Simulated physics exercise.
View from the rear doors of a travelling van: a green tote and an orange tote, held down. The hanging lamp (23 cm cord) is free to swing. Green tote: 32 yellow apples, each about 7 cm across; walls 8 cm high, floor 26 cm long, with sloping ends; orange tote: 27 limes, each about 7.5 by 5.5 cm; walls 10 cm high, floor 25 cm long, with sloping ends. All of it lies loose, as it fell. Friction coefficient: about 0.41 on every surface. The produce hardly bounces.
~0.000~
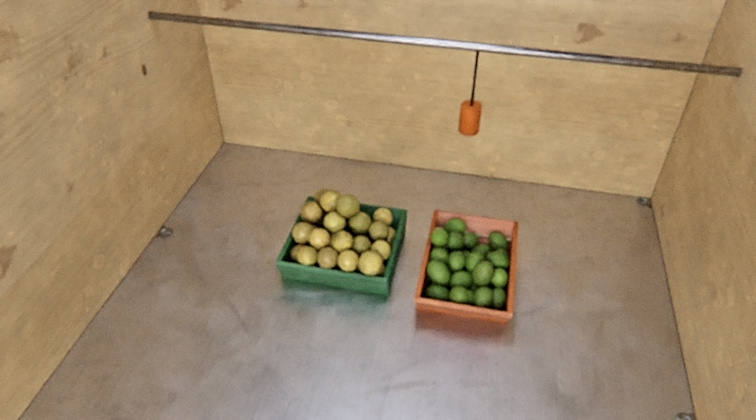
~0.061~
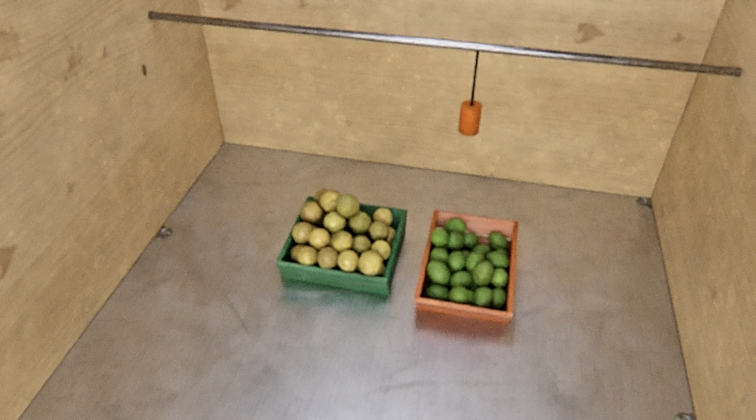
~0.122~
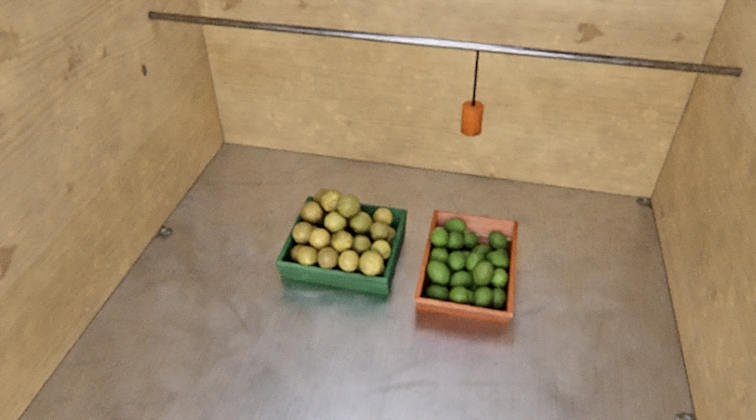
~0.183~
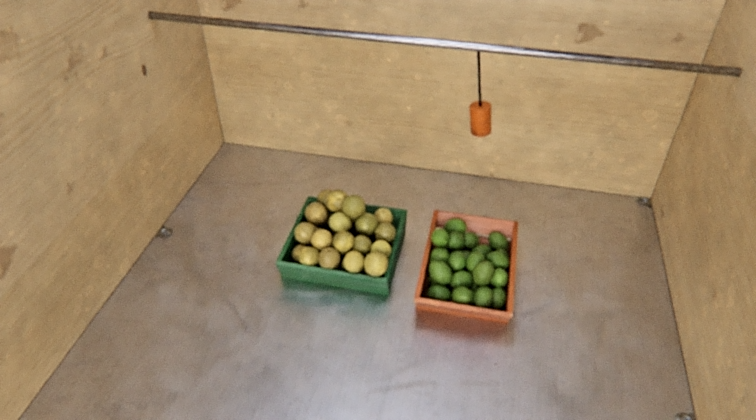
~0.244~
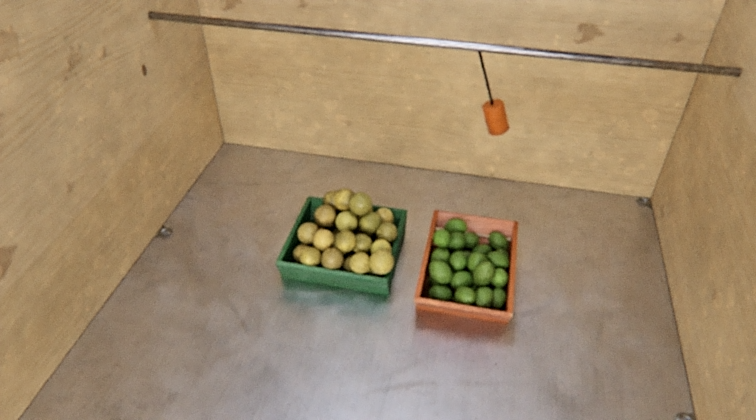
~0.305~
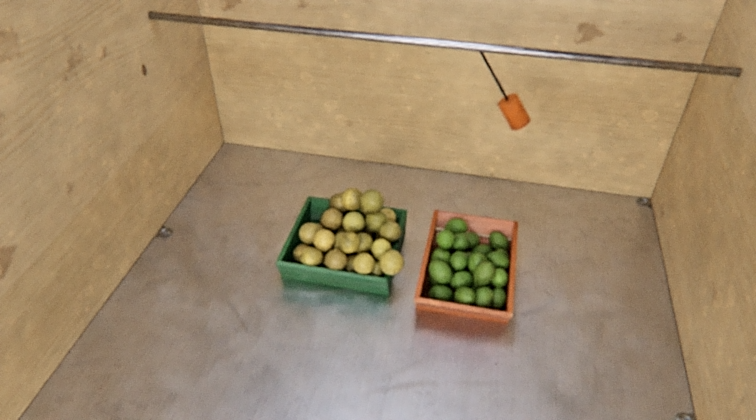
In a wooden-walled van, a green tote of yellow apples and an orange tote of green fruit sat still until the hanging orange lamp swung right and the yellow apples shifted right, bulging over the rim.
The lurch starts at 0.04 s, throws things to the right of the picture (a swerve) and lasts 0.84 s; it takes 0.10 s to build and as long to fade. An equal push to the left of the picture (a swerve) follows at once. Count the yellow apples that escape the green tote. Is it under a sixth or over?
Out of the green tote go more than a sixth of the yellow apples.
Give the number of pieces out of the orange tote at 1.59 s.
About: Orange tote 0.
After 0.63 s, green tote 25 in, 7 out and orange tote 27 in, 0 out.
After 1.03 s, green tote 23 in, 9 out and orange tote 27 in, 0 out.
After 1.59 s, green tote 21 in, 11 out and orange tote 27 in, 0 out.
When it is over (at 2.32 s), green tote 21 in, 11 out and orange tote 27 in, 0 out. Asked share, 11 of 32, 34 per cent.
